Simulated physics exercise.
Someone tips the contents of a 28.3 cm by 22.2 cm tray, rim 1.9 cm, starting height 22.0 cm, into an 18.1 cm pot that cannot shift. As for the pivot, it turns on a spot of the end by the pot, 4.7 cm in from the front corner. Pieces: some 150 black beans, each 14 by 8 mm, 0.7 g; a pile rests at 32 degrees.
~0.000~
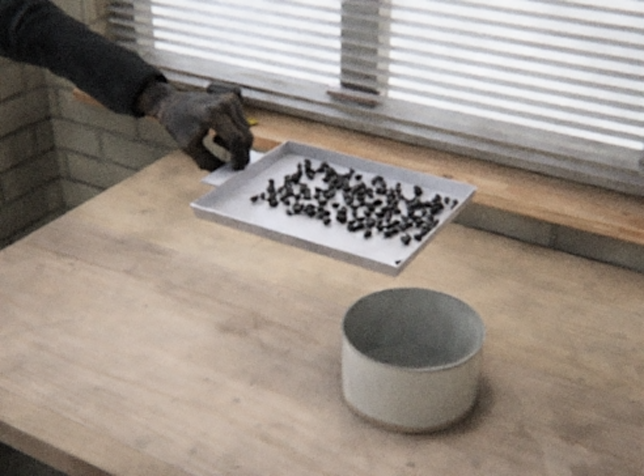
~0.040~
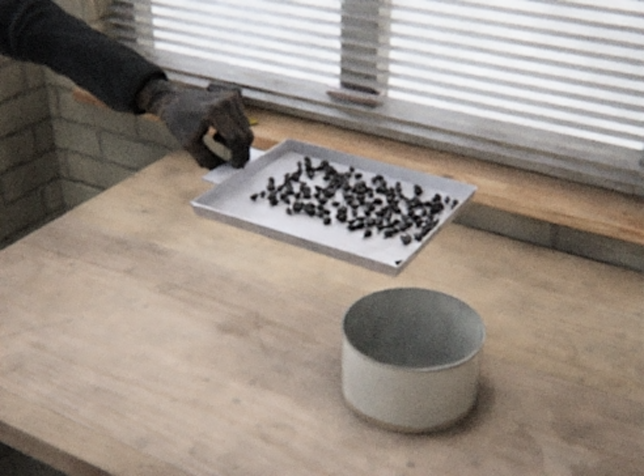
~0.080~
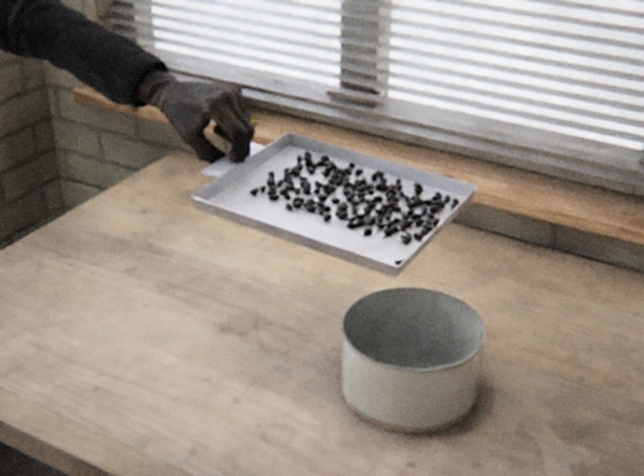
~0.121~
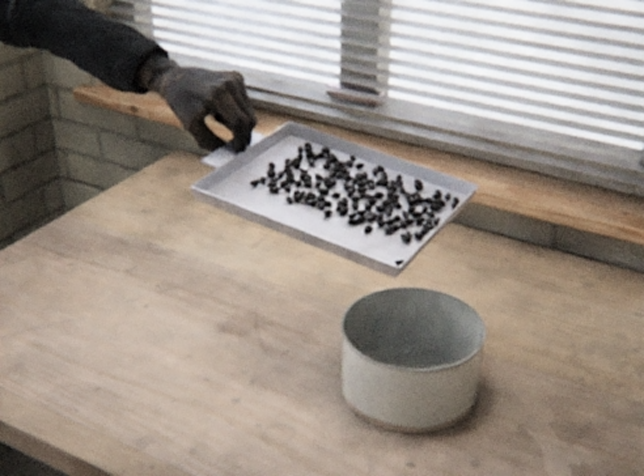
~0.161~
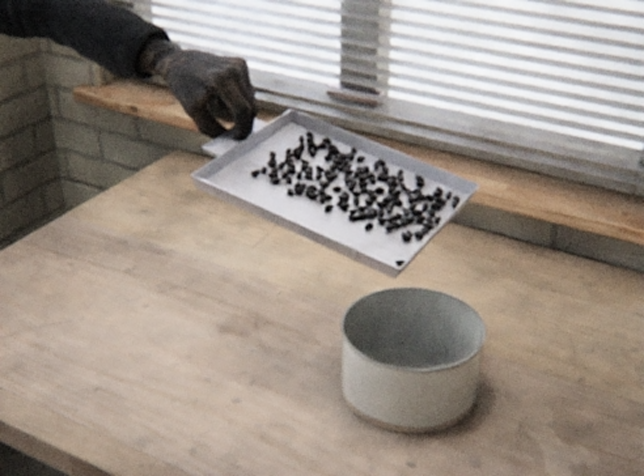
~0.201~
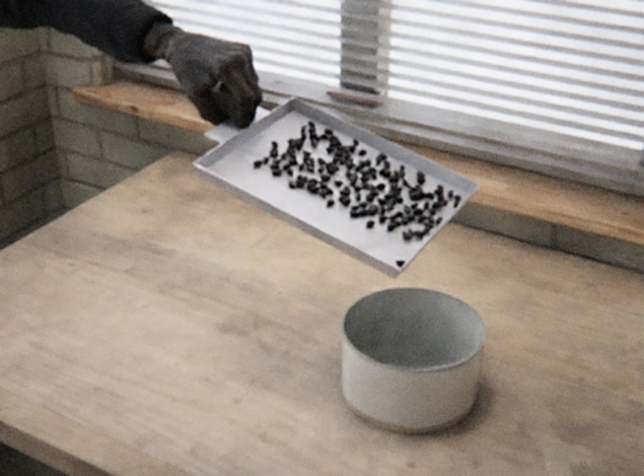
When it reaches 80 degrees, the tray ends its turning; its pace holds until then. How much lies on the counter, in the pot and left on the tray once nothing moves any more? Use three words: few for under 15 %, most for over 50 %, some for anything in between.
Counter: Some; pot: Some; tray: Some.
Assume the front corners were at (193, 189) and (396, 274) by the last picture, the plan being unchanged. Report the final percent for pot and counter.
Per cent by place - pot 10, counter 80.
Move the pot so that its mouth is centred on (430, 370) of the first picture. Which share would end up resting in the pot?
Roughly 35 per cent.
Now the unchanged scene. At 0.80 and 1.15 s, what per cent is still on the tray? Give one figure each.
First 85, then 50.
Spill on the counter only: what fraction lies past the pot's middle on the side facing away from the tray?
That works out to about 90 percent.
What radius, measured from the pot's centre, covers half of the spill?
I'd say around 20 centimetres.
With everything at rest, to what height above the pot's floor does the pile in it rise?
Some 1.0 cm.
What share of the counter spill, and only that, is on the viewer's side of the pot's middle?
60 %.
Then, at 0.56 s, tilt 46 degrees; the tray holds 100 %, the pot 0 %.
Then, at 0.80 s, tilt 67 degrees; the tray holds 85 %, the pot 0 %.
After 1.15 s, tilt 80 degrees; the tray holds 50 %, the pot 15 %.
At rest (2.6 s), counter 40 %, pot 25 %, tray 35 %.
